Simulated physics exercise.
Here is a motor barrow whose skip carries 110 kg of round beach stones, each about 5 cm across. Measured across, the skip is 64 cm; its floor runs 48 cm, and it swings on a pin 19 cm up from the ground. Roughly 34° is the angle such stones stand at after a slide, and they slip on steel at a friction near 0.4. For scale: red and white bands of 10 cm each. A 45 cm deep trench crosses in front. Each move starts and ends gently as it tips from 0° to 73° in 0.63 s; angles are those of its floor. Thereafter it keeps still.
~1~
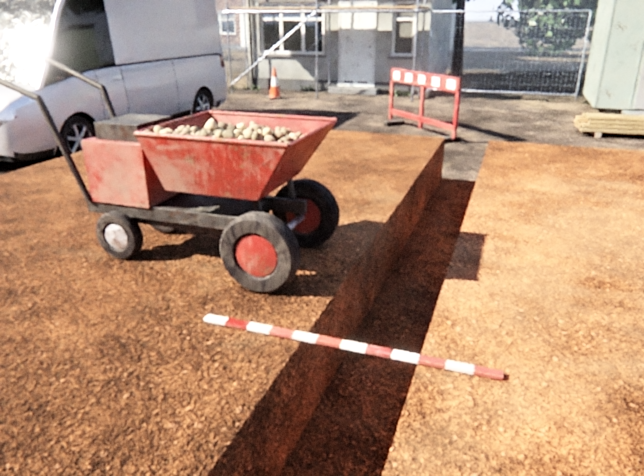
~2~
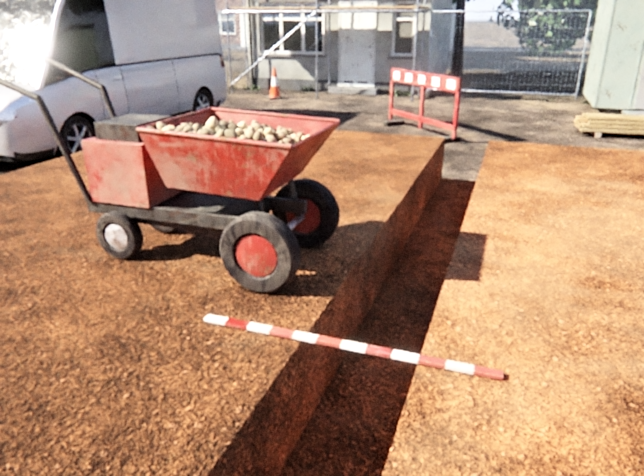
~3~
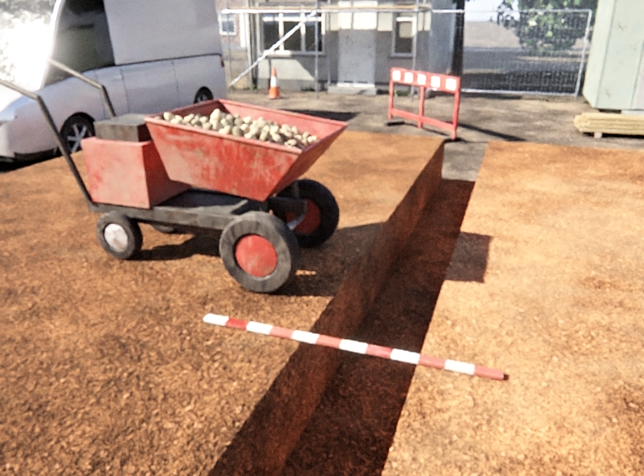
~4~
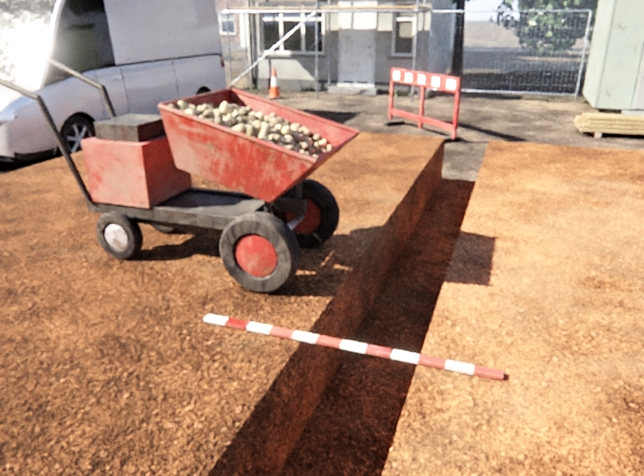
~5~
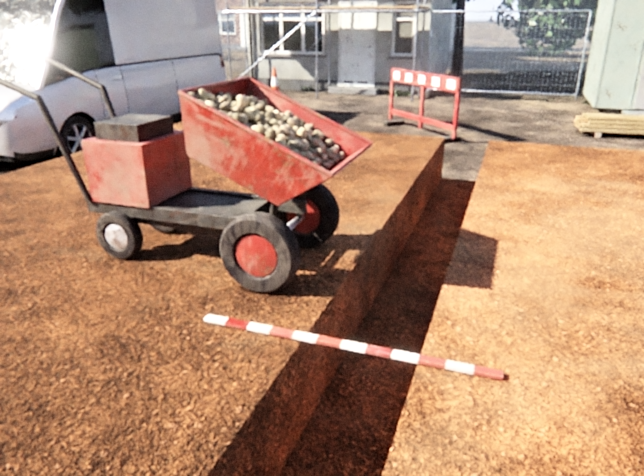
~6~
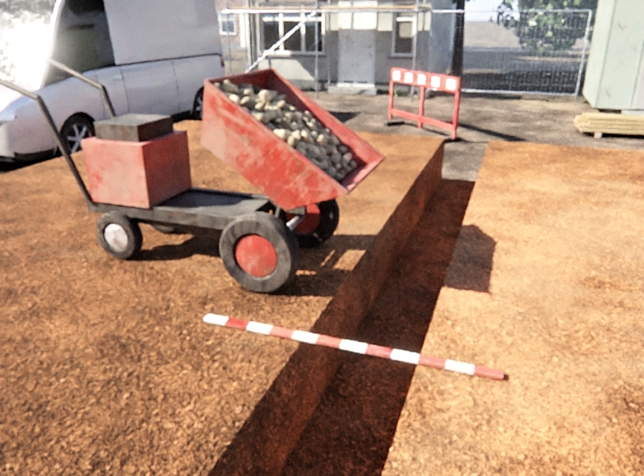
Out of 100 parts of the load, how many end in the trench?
Some 57 out of 100.
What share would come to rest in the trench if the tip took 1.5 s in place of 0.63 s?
I'd put it at some 80 in a hundred.
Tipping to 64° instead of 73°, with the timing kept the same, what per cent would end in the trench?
In that case near 60 per cent.
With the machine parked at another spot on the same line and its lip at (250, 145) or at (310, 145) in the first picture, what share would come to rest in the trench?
First some 95, then 35 per cent.
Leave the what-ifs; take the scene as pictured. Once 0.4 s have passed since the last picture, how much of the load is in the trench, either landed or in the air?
Around 30 per cent of it.
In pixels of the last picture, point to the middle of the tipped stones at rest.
(430, 349).
Then, 0.2 s after the last picture the floor is at 61°, 100 % in the skip; the foremost stones are at (369, 222).
Then, 0.4 s after the last picture the floor is at 73°, 58 % in the skip, 30 % in the trench, 12 % past the trench; the foremost stones are at (473, 287).
Then, 0.8 s after the last picture the floor is at 73°, 12 % in the skip, 45 % in the trench, 43 % past the trench; the foremost stones are past the picture's edge.
Then, 2.7 s after the last picture the floor is at 73°, 0 % in the skip, 57 % in the trench, 43 % past the trench; the foremost stones are past the picture's edge.
